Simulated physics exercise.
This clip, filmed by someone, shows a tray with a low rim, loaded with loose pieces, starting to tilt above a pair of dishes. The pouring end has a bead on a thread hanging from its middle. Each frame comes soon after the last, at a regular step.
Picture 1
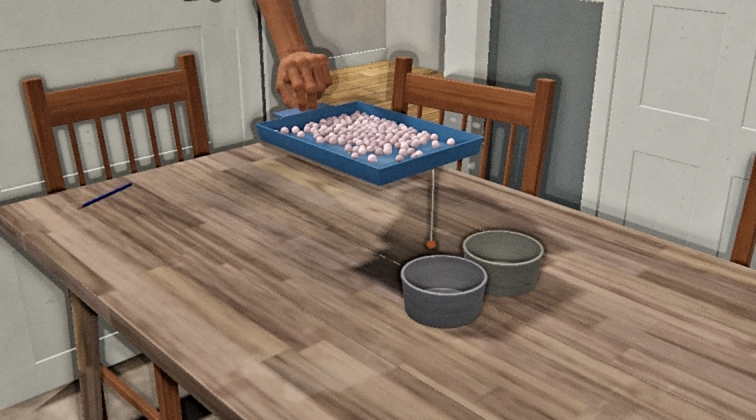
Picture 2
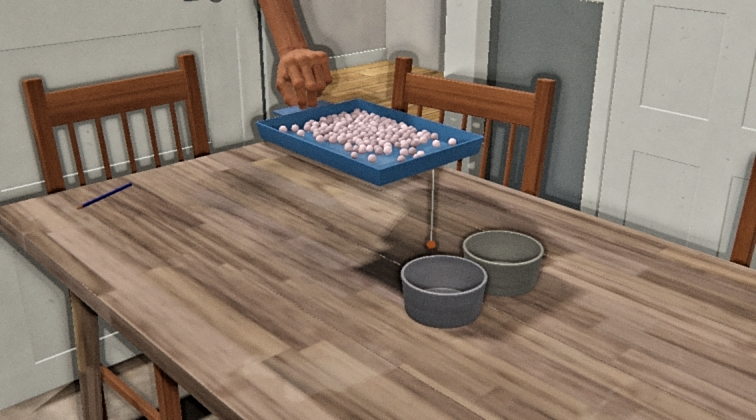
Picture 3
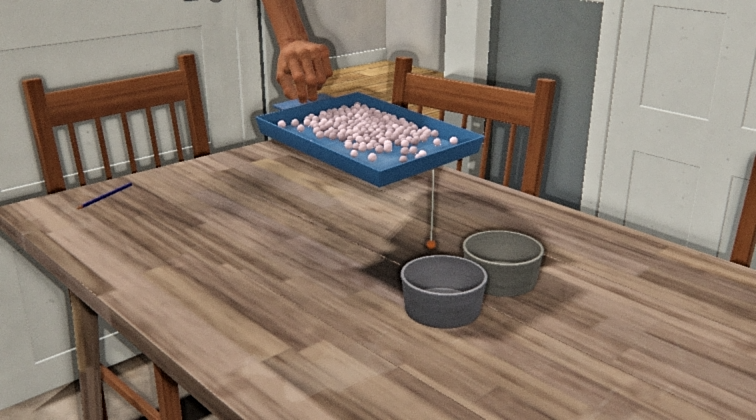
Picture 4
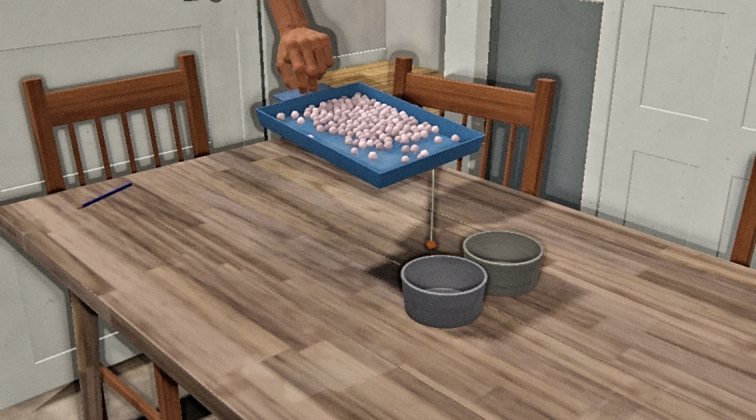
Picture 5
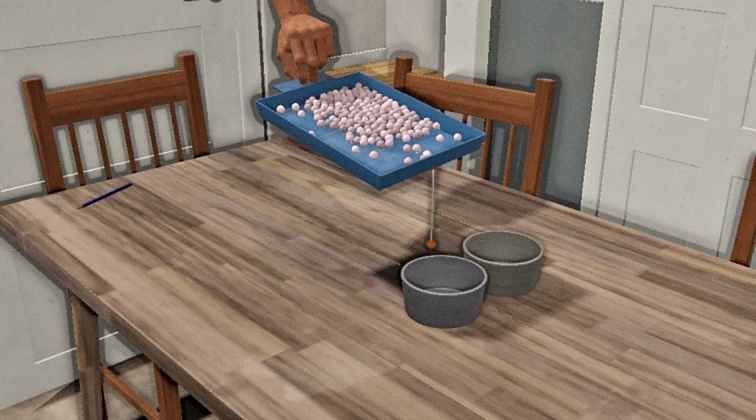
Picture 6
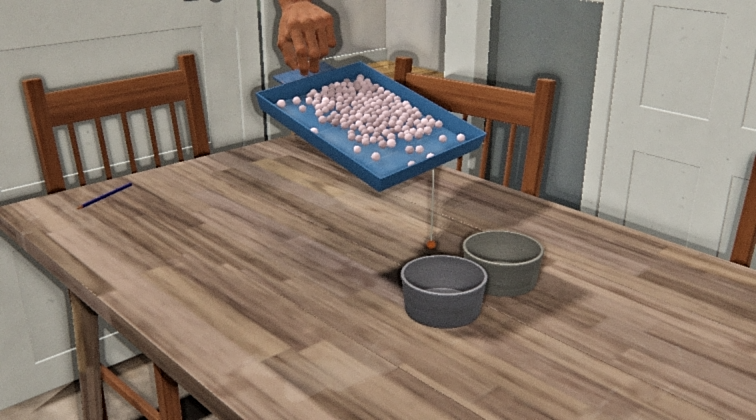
At a wooden table, a hand gradually tilted a blue tray of small pale pink balls above two grey dishes, its near edge dipping slightly while the balls shifted a little across it.
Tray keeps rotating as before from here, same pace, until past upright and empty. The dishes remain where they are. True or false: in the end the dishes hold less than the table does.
True.
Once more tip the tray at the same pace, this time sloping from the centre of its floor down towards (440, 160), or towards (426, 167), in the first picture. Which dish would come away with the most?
I'd say the one to the right first, then the one to the left.
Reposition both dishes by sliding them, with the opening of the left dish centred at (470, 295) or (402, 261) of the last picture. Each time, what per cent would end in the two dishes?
In the first position around 0 percent, in the second around 0 percent.
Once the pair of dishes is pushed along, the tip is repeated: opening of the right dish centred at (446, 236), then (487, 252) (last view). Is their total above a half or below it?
Try 1: A lesser share; try 2: The greater share.
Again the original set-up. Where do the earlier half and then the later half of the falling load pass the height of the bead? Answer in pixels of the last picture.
Around (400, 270) first; around (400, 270) second.
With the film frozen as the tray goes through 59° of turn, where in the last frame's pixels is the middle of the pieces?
Centre estimate: (402, 161).
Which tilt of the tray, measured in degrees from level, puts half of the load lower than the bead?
It has tipped about 90 degrees.
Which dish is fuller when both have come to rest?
Noted: Left of the pair.
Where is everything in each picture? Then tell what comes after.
In the first picture, corners of the pouring end (380, 167) and (479, 137), level; middle of the load (368, 133), sugar pearls; left dish (475, 303); right dish (533, 273); bead on its thread (431, 244).
In the second picture, corners of the pouring end (380, 168) and (479, 137), level; middle of the load (368, 132).
In the third picture, corners of the pouring end (380, 169) and (479, 136), tipped barely, lowest at the left corner; middle of the load (368, 127).
In the fourth picture, corners of the pouring end (380, 171) and (480, 135), tipped a little, lowest at the left corner; middle of the load (369, 121), about a tenth on the move.
In the fifth picture, corners of the pouring end (381, 173) and (481, 134), tipped a little, lowest at the left corner; middle of the load (370, 116), about a tenth on the move.
In the sixth picture, corners of the pouring end (381, 175) and (481, 133), tipped a little, lowest at the left corner; middle of the load (372, 111), almost all on the move; left dish (475, 303); right dish (533, 273).
Just after the last frame, tray tipped steeply; almost all on the tray; just a few in the left dish; about a tenth outside both; just a few in the air.
A moment on, tray tipped right over; about a tenth on the tray; roughly a quarter in the left dish; roughly half outside both; about a tenth in the air.
Further on, tray tipped past a quarter turn; roughly a quarter in the left dish; roughly two thirds outside both.
When it is over, tray tipped past a quarter turn; roughly a quarter in the left dish; not one in the right dish; roughly two thirds outside both.
